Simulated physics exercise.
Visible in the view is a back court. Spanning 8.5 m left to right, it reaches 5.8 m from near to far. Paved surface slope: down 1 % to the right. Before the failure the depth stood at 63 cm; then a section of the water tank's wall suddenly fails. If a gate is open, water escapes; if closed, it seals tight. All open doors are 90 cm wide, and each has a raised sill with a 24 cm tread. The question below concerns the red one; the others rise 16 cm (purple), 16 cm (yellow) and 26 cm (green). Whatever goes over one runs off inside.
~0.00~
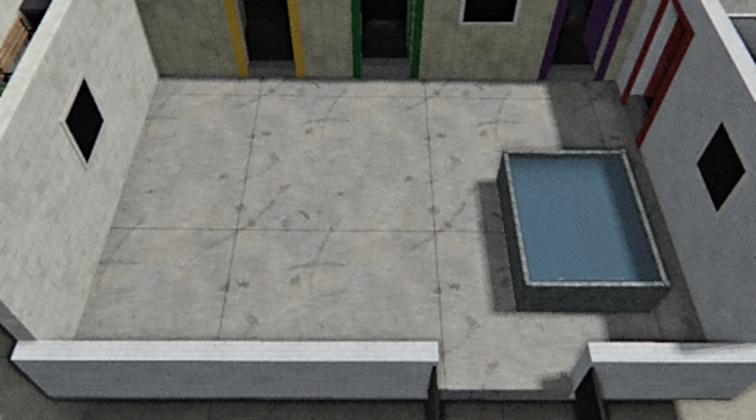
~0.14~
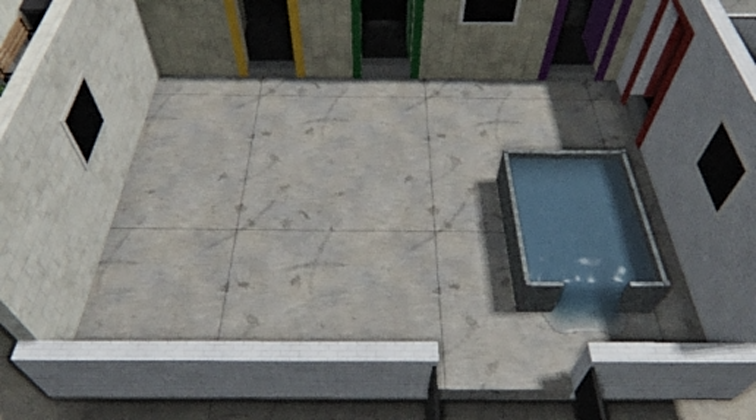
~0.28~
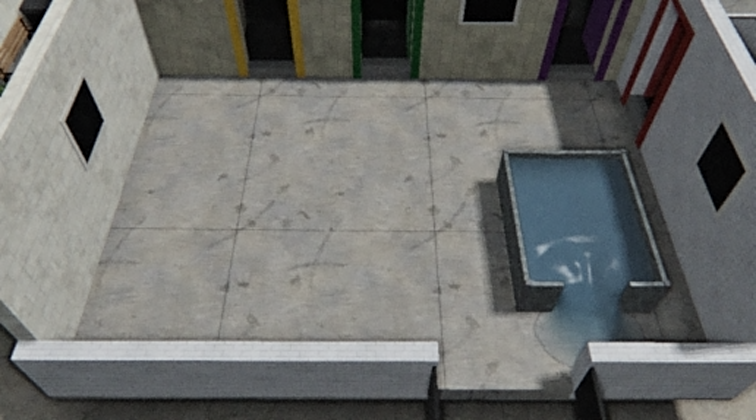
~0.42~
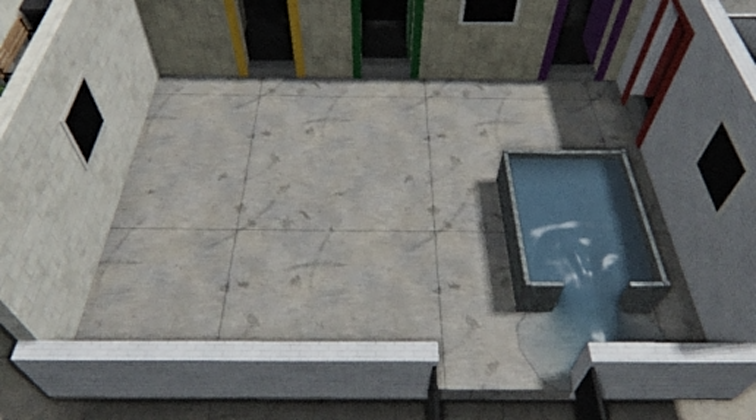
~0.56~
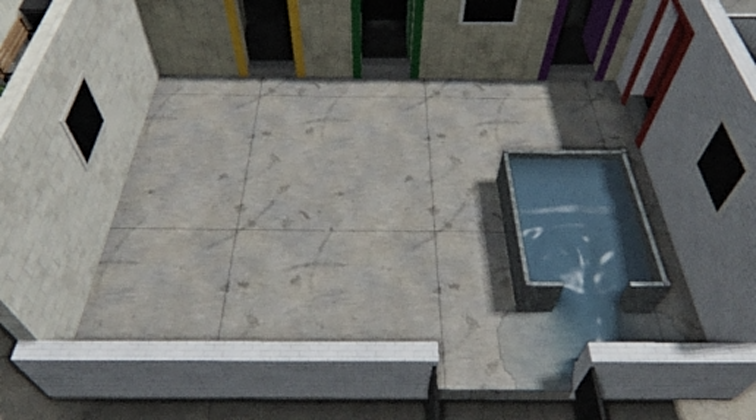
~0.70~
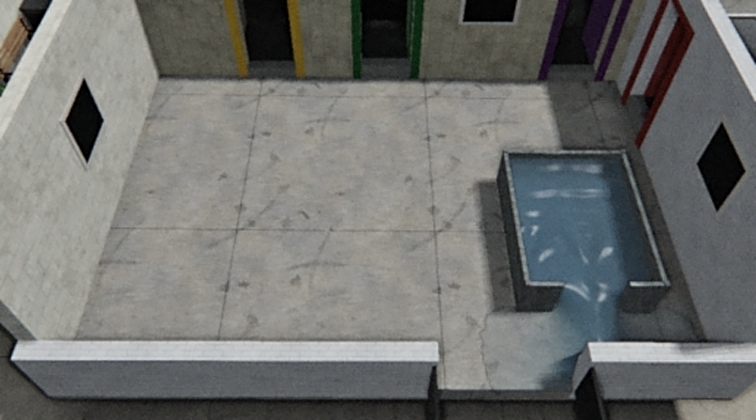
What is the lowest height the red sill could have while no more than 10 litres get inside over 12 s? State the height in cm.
7 cm.
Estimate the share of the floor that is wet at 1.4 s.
Approximately 10 % of it.
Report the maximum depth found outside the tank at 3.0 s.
Max depth: Around 34 cm.
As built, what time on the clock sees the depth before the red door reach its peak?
At about 3.2 s.
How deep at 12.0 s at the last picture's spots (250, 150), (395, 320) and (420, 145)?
About 4, 2 and 2 cm.
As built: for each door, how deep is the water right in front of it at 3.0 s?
Purple door 0 cm, yellow door 0 cm, green door 0 cm, red door 10 cm.
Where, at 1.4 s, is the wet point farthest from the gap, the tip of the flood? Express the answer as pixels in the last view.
(428, 371).
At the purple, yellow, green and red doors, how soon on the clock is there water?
Arrival: Purple 3.2 s, yellow 7.0 s, green 5.0 s, red 2.6 s.
After 1.4 s water covers 10 % of the floor, deepest (48 cm) near (717, 373); it has not reached the red door.
After 3.0 s water covers 25 % of the floor, deepest (34 cm) near (703, 373); 10 cm at the red door, 0 litres in over its 26 cm sill.
After 12.0 s water covers 95 % of the floor, deepest (10 cm) near (703, 373); 6 cm at the red door, 0 litres in over its 26 cm sill.
At the red door as built, the water arrived by 2.7 s and peaked near 10 cm at 3.2 s.
Run again over the same 12 s with other heights there, 13 litres in over 6.5 cm, 7 litres over 7.5 cm. The limit of 10 litres is kept from about 7 cm up.
